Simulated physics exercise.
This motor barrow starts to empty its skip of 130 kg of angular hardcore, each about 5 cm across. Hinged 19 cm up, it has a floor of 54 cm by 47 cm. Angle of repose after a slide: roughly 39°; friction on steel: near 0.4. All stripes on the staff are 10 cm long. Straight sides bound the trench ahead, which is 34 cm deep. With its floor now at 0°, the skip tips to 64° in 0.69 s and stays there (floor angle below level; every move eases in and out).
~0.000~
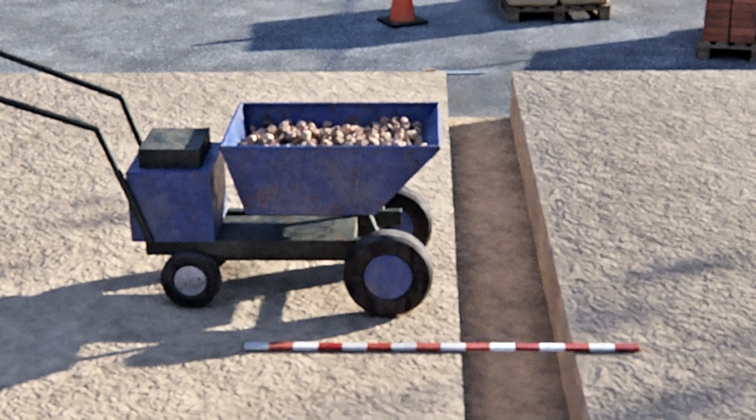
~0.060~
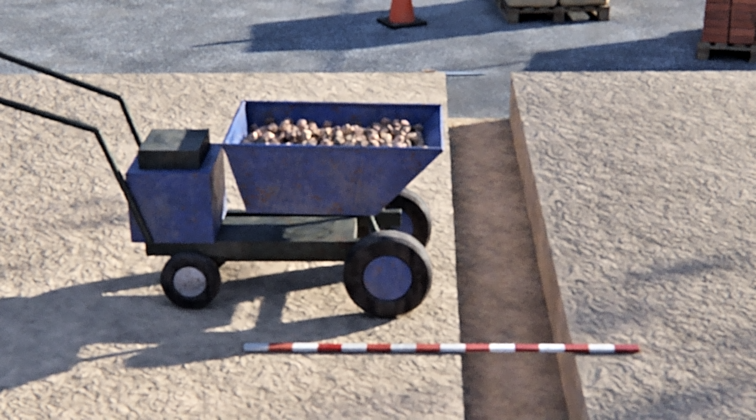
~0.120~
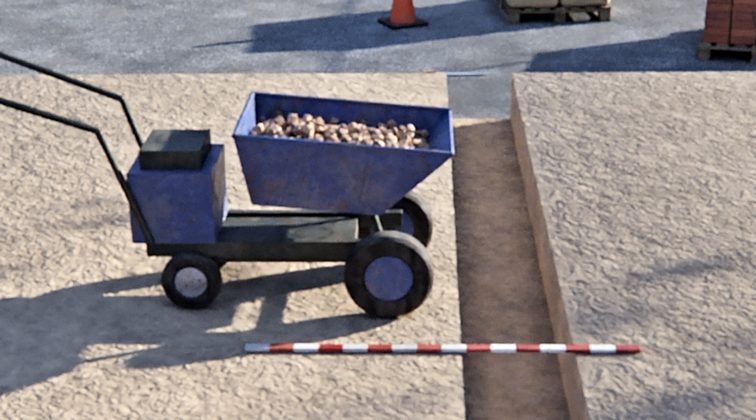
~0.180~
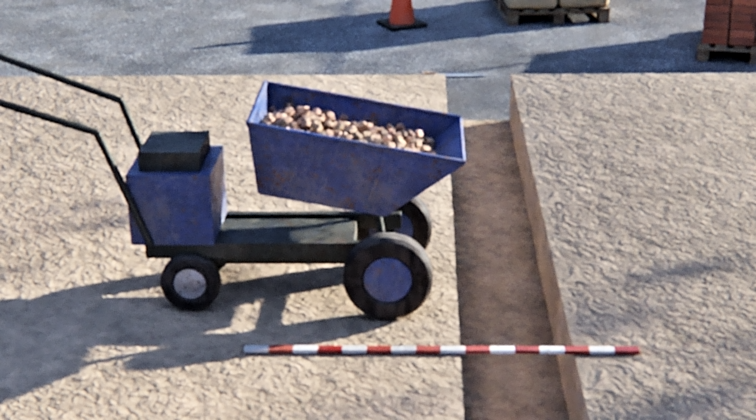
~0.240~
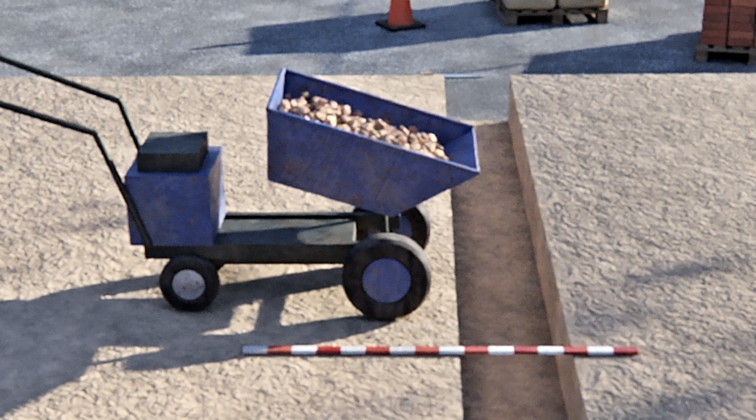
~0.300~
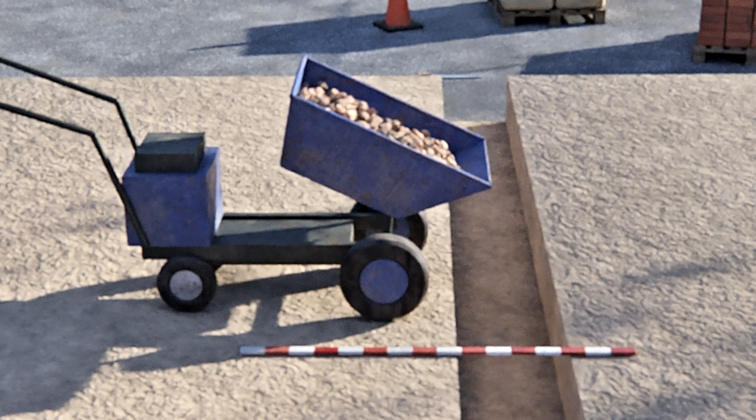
On a sandy building site, a blue motor barrow stood beside a trench while its stone-filled skip gradually rose at the back and tilted to the right, with the stones shifting inside.
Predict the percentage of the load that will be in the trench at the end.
Predicted: Roughly 32 %.
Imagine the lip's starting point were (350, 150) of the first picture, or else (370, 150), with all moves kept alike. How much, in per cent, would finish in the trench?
About 70 per cent first, then about 70 per cent.
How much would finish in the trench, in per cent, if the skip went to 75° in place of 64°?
It would be close to 45 percent.
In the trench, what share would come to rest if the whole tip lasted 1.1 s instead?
Probably about 45 in a hundred.
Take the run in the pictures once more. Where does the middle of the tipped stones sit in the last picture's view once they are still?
Centre estimate: Around (574, 289).
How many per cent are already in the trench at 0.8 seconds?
5 per cent or so by then.
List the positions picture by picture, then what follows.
In the first frame, lip at (440, 148), floor tilted 0°, highest stones at (354, 132).
In the second frame, the skip is at 1°, its lip at (443, 150); the top of the load is at (331, 132); the stones move at 0.3 m/s on average.
In the third frame, lip at (453, 154), floor tilted 5°, highest stones at (294, 125); the stones move at 0.6 m/s on average.
In the fourth frame, lip at (465, 163), floor tilted 11°, highest stones at (290, 116); the stones move at 1.0 m/s on average.
In the fifth frame, the skip is at 18°, its lip at (479, 173); the top of the load is at (299, 106); the stones move at 1.2 m/s on average.
In the sixth frame, the skip is at 26°, its lip at (491, 187); the top of the load is at (317, 96); the stones move at 1.3 m/s on average.
After 0.5 s the floor is at 54°; 100 % in the skip; the foremost stones are at (500, 219).
After 0.8 s the floor is at 64°; 91 % in the skip, 6 % in the trench, 4 % past the trench; the foremost stones are at (584, 285).
After 1.1 s the floor is at 64°; 47 % in the skip, 11 % in the trench, 41 % past the trench; the foremost stones are at (714, 295).
After 3.1 s the floor is at 64°; 26 % in the skip, 32 % in the trench, 42 % past the trench; the foremost stones are past the picture's edge.
